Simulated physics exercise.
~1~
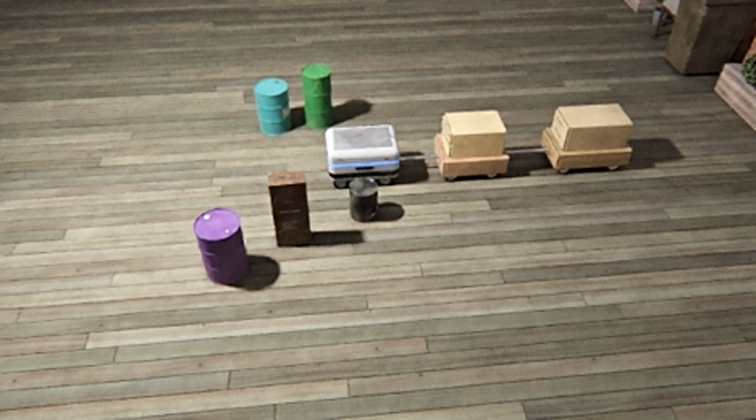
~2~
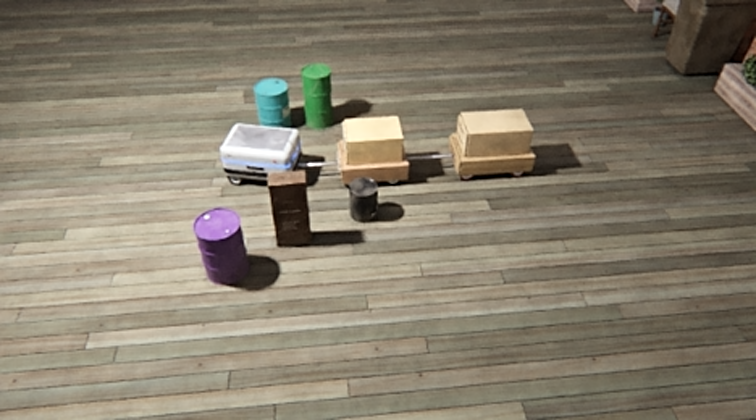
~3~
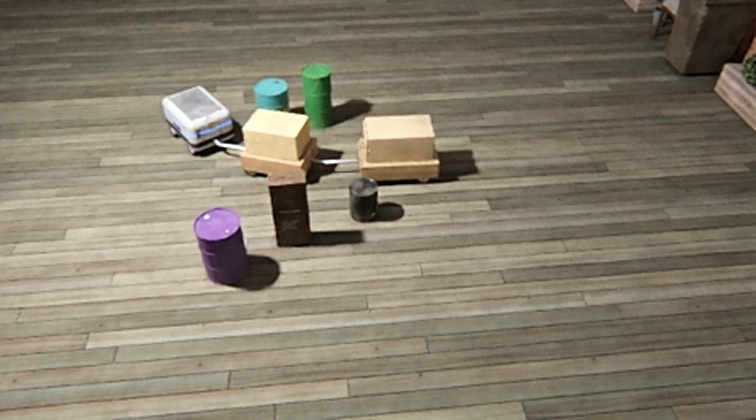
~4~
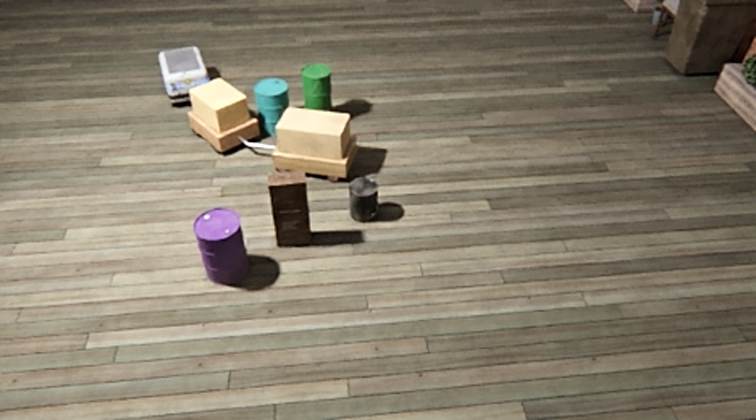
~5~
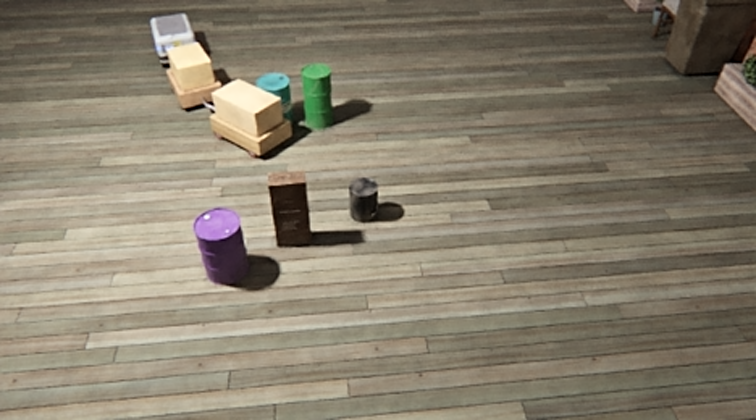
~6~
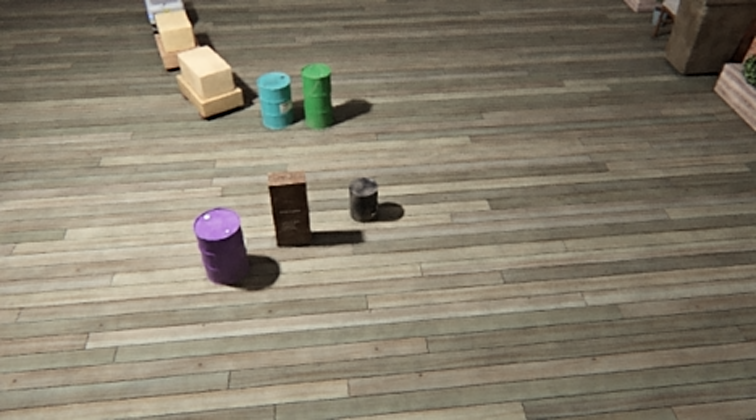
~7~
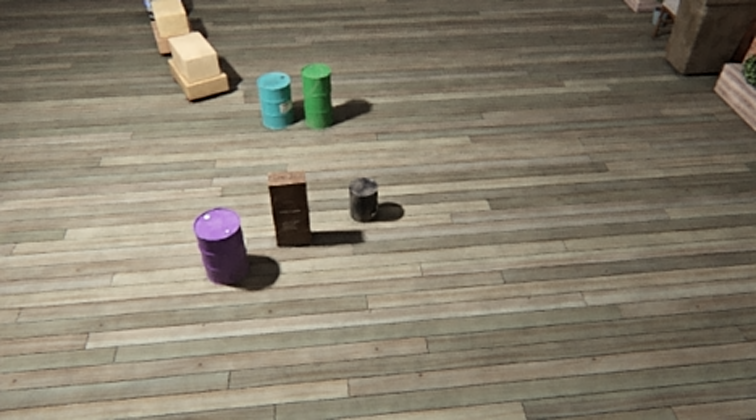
At the start, a small white tug with two box-loaded carts in tow stands on a plank floor, near turquoise, green and purple drums, a black pail and a brown box. It drives left, passing between the two upper drums and the objects below. Beyond the turquoise drum, it turns right and heads toward the top of the view, the carts swinging around behind it. As the rear cart passes close by, the turquoise drum shifts slightly but stays upright. The train ends at the upper left with the tug almost out of view, and the other objects remain in place.
